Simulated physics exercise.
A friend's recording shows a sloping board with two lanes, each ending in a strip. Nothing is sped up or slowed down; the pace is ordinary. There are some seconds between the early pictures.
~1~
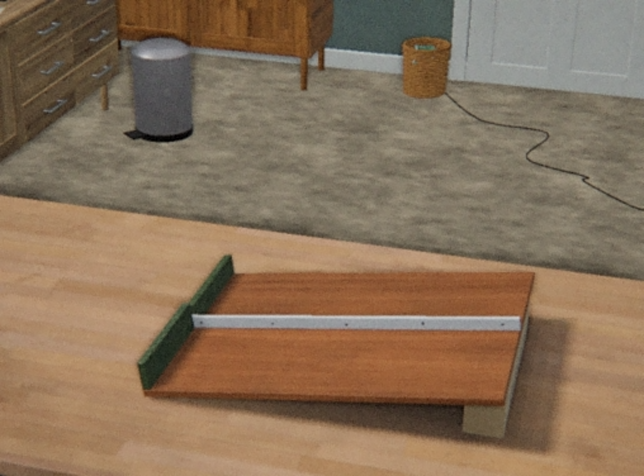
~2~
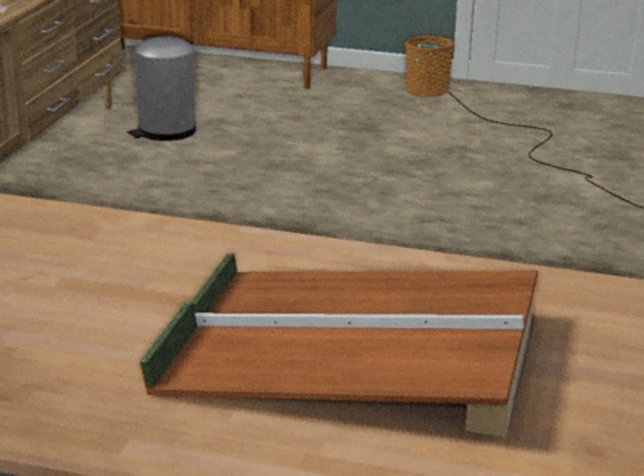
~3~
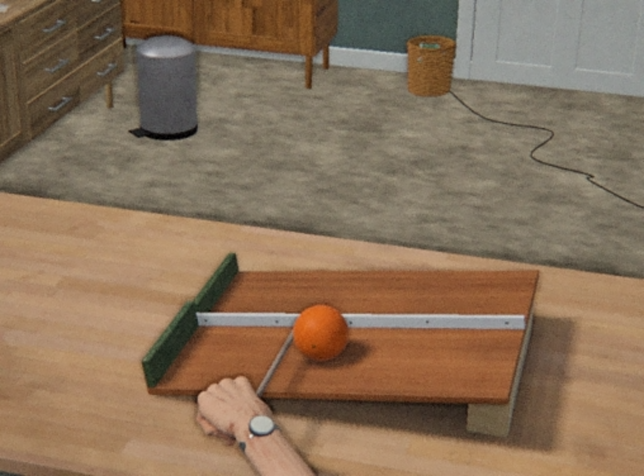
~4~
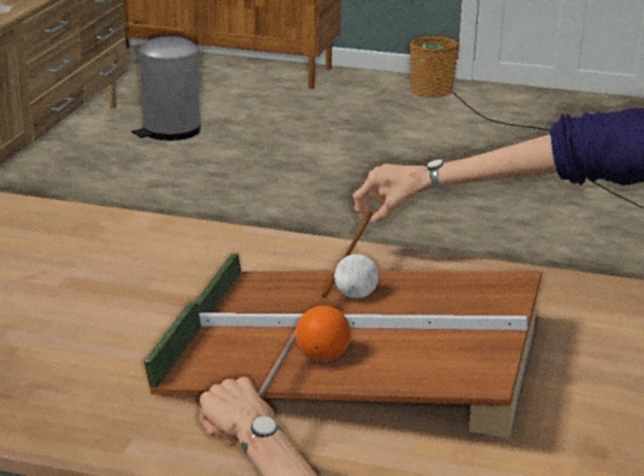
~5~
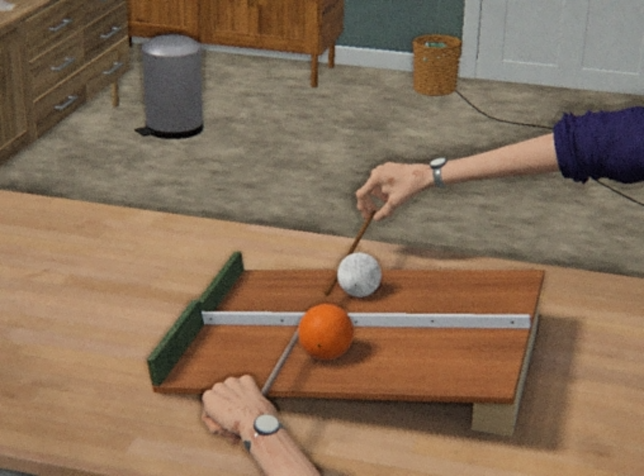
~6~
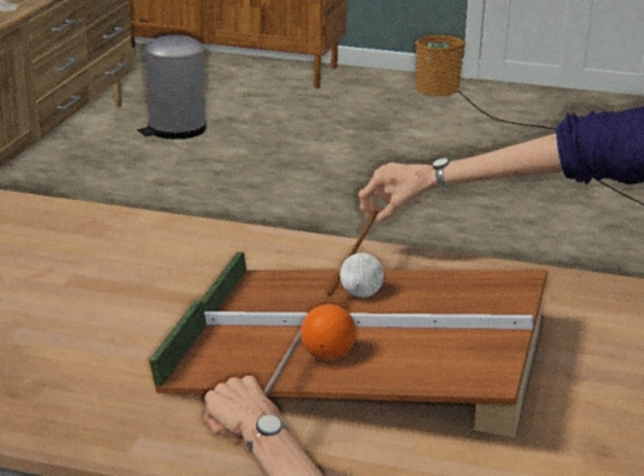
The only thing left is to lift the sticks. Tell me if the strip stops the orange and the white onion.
Note - orange stays put; white onion stays put.
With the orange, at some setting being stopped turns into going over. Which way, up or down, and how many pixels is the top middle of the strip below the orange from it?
Down, by around 16 pixels.
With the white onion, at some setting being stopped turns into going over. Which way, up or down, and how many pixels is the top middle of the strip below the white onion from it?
It has to move 12 pixels down.
Then, 0.34 s after the last picture, orange rolling on the board near (298, 333); white onion rolling on the board near (334, 276).
Then, 0.56 s after the last picture, orange rolling on the board near (239, 333); white onion rolling on the board near (279, 276).
Then, 0.74 s after the last picture, orange rolling on the board near (214, 332); white onion rolling on the board near (252, 276).
At rest, the orange gets caught, near (206, 332); the white onion gets caught, near (246, 276).
